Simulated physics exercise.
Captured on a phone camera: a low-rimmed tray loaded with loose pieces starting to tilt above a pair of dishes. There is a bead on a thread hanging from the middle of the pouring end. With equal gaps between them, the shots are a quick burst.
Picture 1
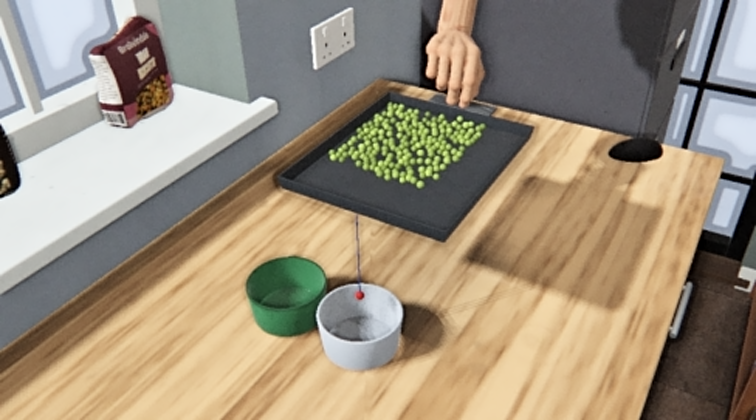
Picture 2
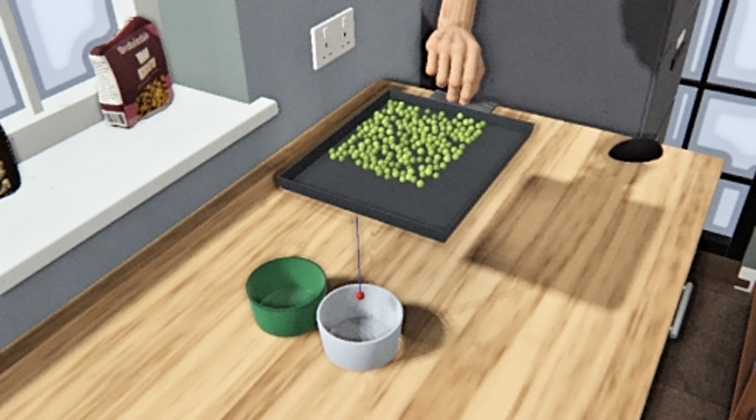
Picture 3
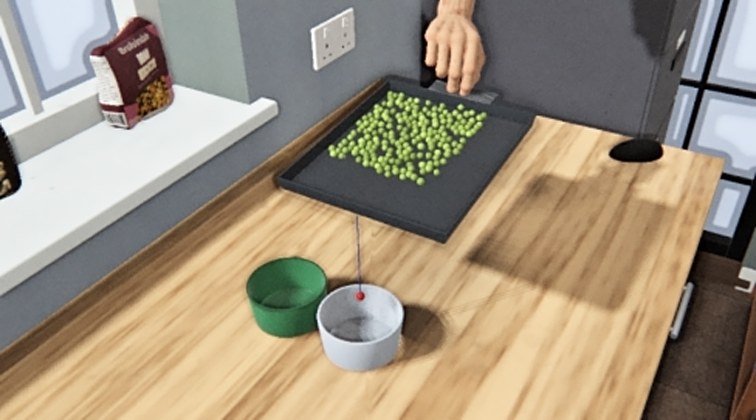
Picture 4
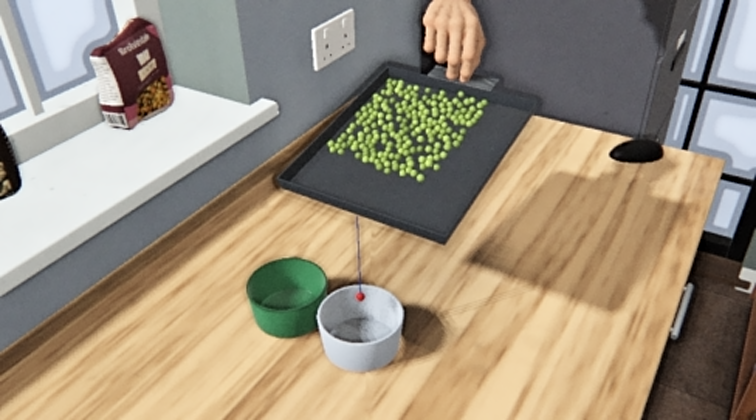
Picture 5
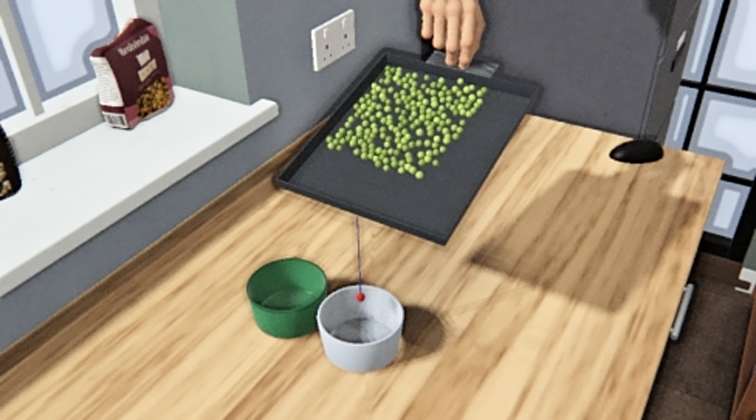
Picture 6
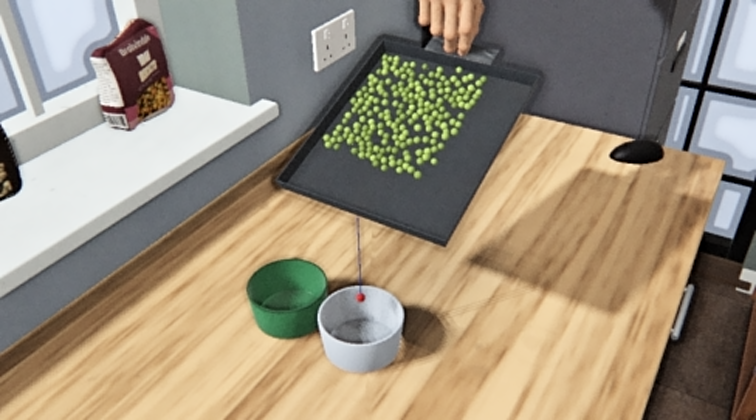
A hand gripped the far side of a dark tray of green peas and gradually raised that end, tilting the tray toward the green and white dishes on the wooden counter, which stayed put.
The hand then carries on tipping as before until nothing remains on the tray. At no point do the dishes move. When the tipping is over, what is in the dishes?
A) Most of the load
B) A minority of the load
A minority of the load.
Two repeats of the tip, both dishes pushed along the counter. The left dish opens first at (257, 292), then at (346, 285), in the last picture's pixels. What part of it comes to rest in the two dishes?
You'd get 60 in a hundred the first time and 0 in a hundred the second.
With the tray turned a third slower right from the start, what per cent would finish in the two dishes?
Around 30 percent.
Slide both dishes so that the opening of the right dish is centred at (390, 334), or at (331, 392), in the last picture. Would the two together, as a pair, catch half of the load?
One: Over half. Two: Less than half.
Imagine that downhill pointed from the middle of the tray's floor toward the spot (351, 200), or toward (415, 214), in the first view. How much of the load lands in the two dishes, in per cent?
70 and 10 per cent, in that order.
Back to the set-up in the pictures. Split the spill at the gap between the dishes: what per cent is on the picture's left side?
I make it about 50 percent or so.
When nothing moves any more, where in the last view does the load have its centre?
Near (341, 374), more or less.
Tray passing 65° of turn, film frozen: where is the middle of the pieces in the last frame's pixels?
I'd put it at about (353, 209).
Soon, tray tipped steeply; most on the tray; a stray few in the right dish; a stray few outside both; about a quarter in the air.
A while on, tray tipped past a quarter turn; about half on the tray; a small part in the right dish; a stray few in the left dish; about a quarter outside both; a small part in the air.
Towards the end, tray tipped past a quarter turn; about a third in the right dish; a small part in the left dish; about two thirds outside both.
Finally, tray tipped past a quarter turn; about a third in the right dish; a small part in the left dish; about two thirds outside both.
